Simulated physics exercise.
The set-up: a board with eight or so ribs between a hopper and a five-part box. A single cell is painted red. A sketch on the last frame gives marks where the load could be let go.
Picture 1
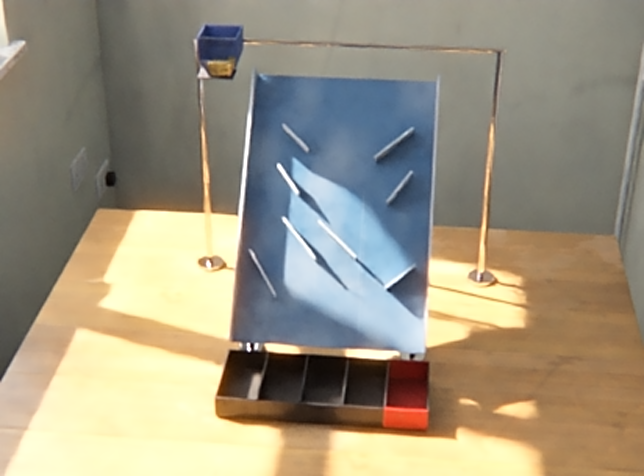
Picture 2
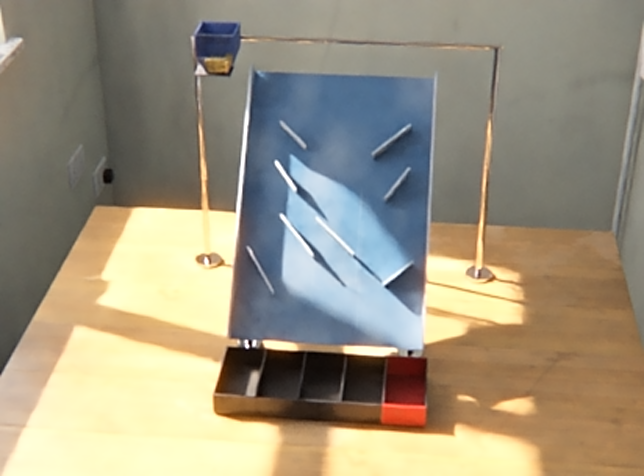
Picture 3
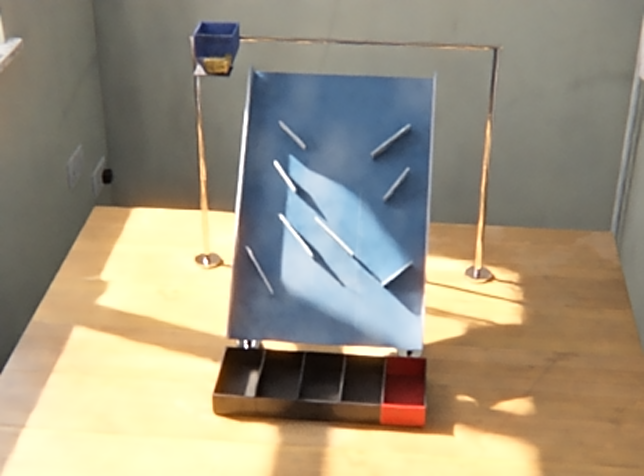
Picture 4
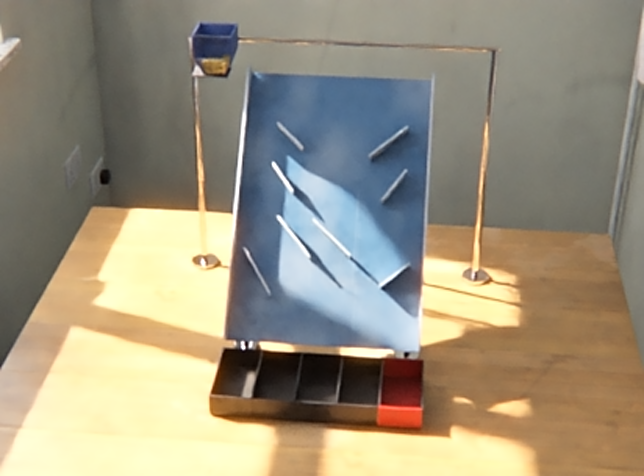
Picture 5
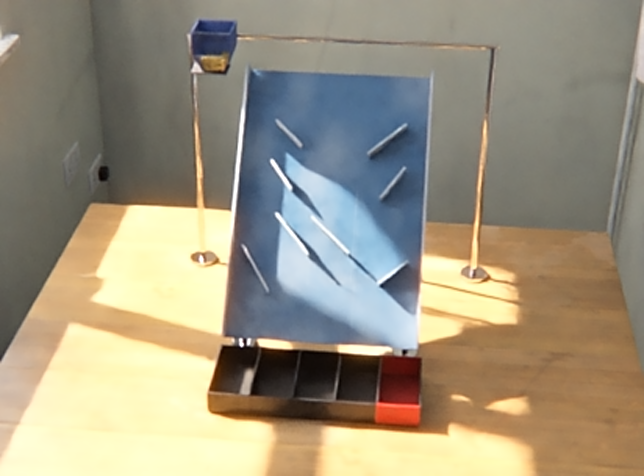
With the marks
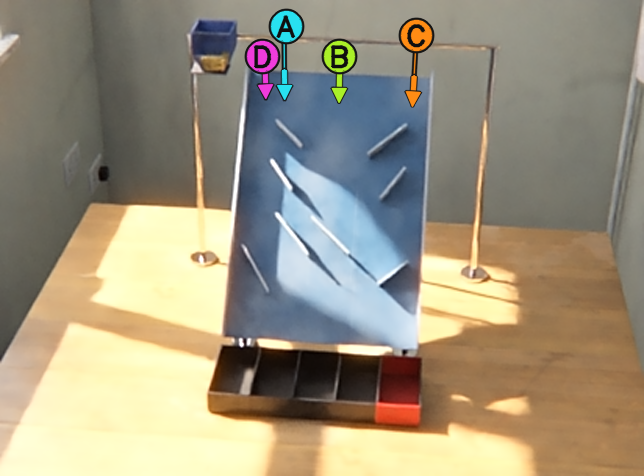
In a sunlit room, a tilted blue board with slanted ribs stands on a wooden table, a small dark blue hopper above its upper left and a five-part box with a red right-hand cell at its foot. Nothing on the set-up moves; the whole view only drifts very slightly.
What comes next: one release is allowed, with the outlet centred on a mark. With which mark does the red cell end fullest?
Go for C.
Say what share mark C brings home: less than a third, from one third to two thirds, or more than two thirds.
It is from one third to two thirds.
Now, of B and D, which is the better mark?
B.
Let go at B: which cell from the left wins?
The fourth.
On the marked copy, mark A meets the board at (284, 94); mark B meets the board at (339, 97); mark C meets the board at (412, 100); mark D meets the board at (265, 93).
Choosing A, about a tenth in the red cell, the larger part in other cells, about a tenth outside the box.
Choosing B, roughly a quarter in the red cell, the larger part in other cells, just a few outside the box.
Choosing C, roughly half in the red cell, roughly a third in other cells, about a tenth outside the box.
Choosing D, just a few in the red cell, the larger part in other cells, about a tenth outside the box.
